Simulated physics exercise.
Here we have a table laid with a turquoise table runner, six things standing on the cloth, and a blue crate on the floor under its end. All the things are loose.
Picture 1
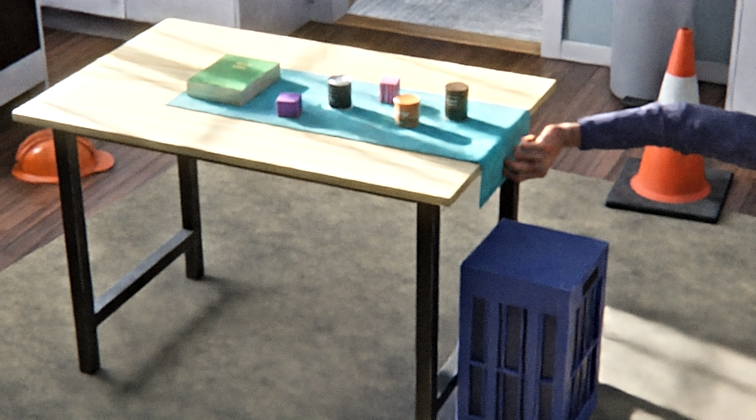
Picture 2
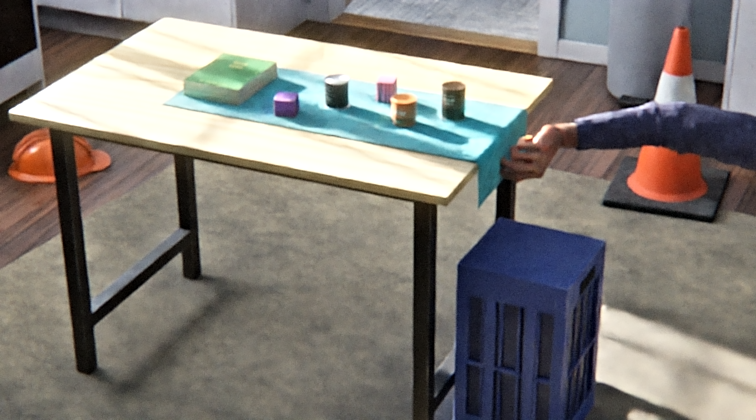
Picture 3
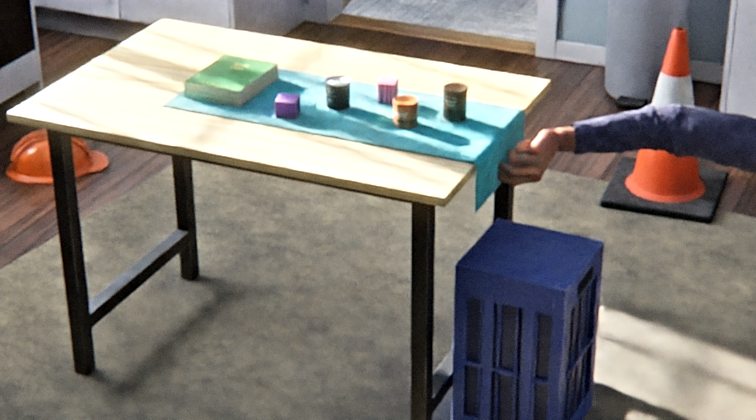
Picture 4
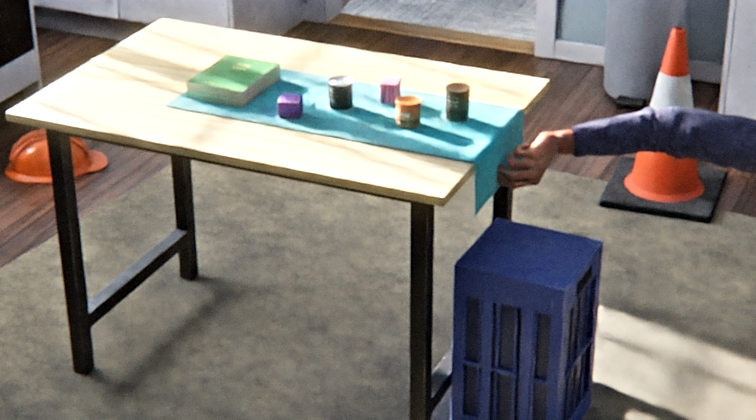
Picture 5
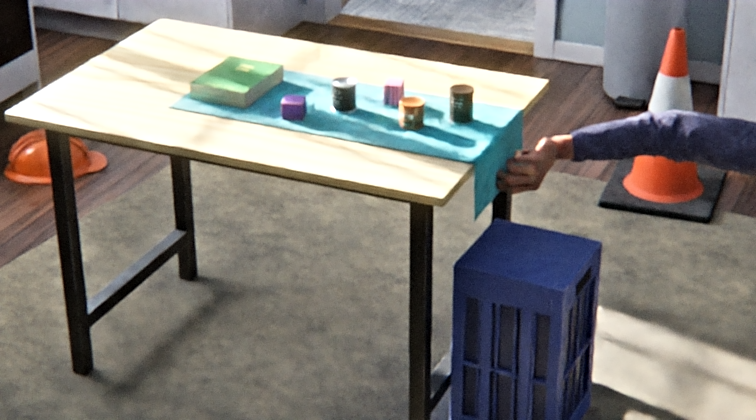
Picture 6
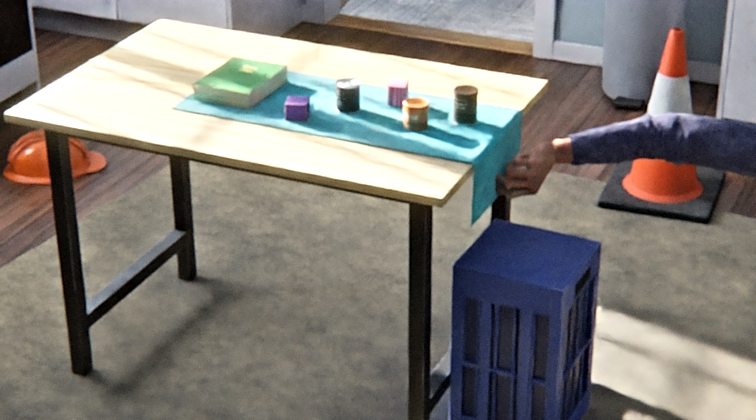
At the start, a hand at the right grips the end of a turquoise runner on a table, with a green box, small cubes and pots standing on it above a blue crate. The hand then draws the cloth slowly down over the edge, and the things ride slightly rightward with it, still upright.
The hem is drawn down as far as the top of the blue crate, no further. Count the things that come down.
It carries off one.
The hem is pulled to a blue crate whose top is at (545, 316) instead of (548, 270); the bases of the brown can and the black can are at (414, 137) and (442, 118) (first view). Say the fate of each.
The brown can falls; the black can comes down.
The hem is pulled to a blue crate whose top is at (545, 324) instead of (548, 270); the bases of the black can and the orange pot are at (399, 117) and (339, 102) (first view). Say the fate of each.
The black can goes over, the orange pot stays on.
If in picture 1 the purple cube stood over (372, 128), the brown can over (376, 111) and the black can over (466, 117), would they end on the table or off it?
The purple cube remains up, the brown can keeps its place on top, the black can comes down.
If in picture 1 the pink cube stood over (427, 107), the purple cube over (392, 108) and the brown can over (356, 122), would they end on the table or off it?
The pink cube survives; the purple cube does not fall; the brown can does not fall.
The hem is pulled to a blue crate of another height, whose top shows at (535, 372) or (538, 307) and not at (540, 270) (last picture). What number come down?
It would be 4 and 2.
A little later, hem near (497, 220); all still up.
Next, hem on the crate; brown can gone.
When it is over, hem on the crate; brown can gone. The answer is one.
